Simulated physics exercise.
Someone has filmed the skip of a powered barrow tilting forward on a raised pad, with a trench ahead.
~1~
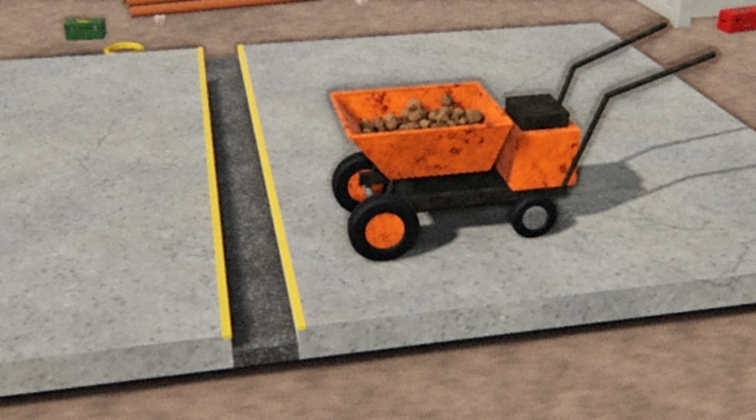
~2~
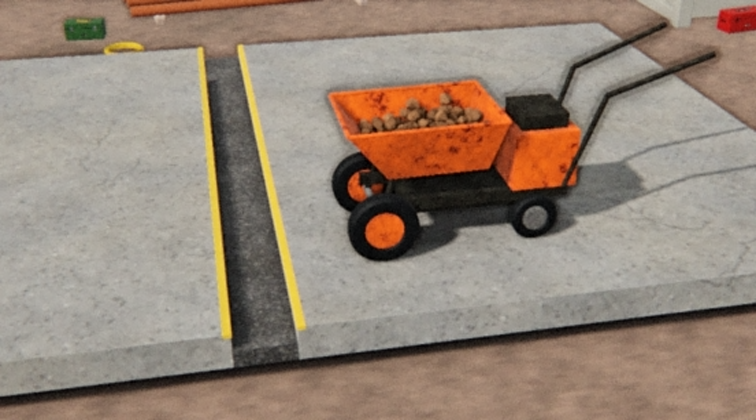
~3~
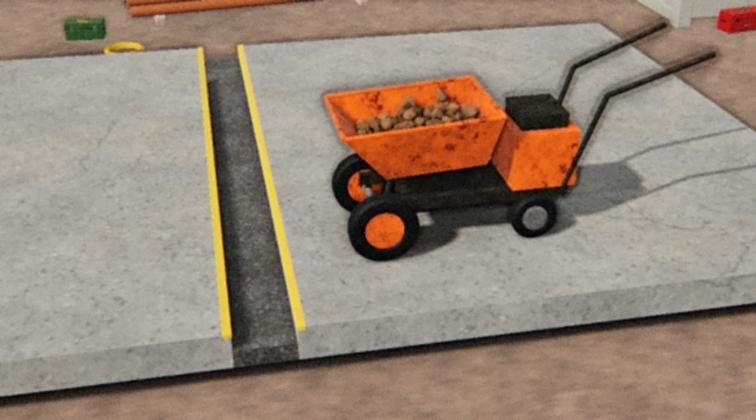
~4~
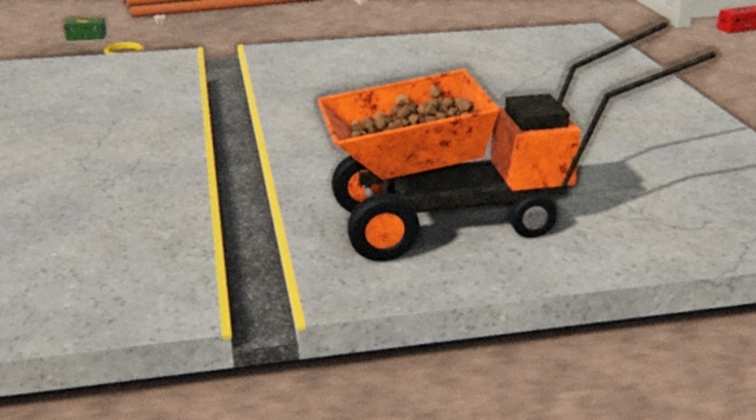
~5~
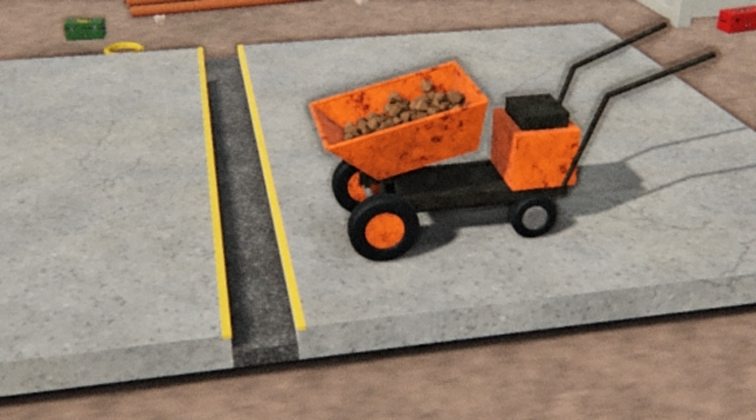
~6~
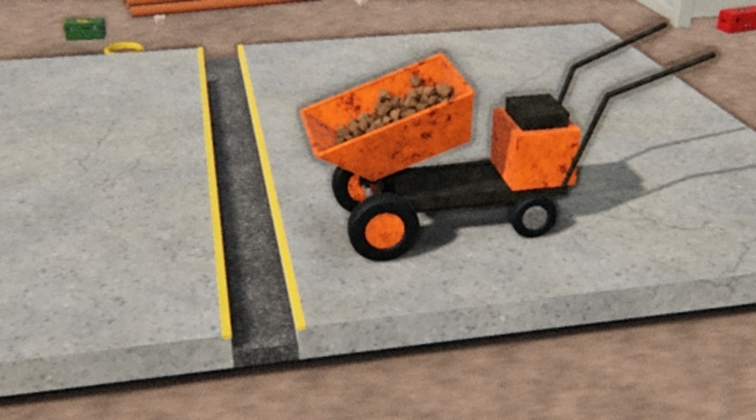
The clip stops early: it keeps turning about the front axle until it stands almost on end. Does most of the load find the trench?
The trench ends with more than half of it.
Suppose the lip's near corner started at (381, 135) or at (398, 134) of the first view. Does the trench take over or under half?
One: Most of it. Two: Above a half.
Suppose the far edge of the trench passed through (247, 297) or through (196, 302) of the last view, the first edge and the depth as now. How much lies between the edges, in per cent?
Roughly 40 per cent, and 100 per cent.
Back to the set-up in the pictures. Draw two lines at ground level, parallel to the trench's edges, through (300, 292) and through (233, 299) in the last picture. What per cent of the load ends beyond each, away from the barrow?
About 100 and 30 per cent.
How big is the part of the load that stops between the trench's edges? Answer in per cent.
It comes to 75 per cent or so.
Soon after the last picture, skip tipped steeply; all in the skip.
A little later, skip tipped right over; most in the skip; a small part in or heaped over the trench; a stray few falling.
Later still, skip tipped right over; a small part in the skip; about two thirds in or heaped over the trench; about a quarter beyond it.
By the end, skip tipped right over; most in or heaped over the trench; about a quarter beyond it.
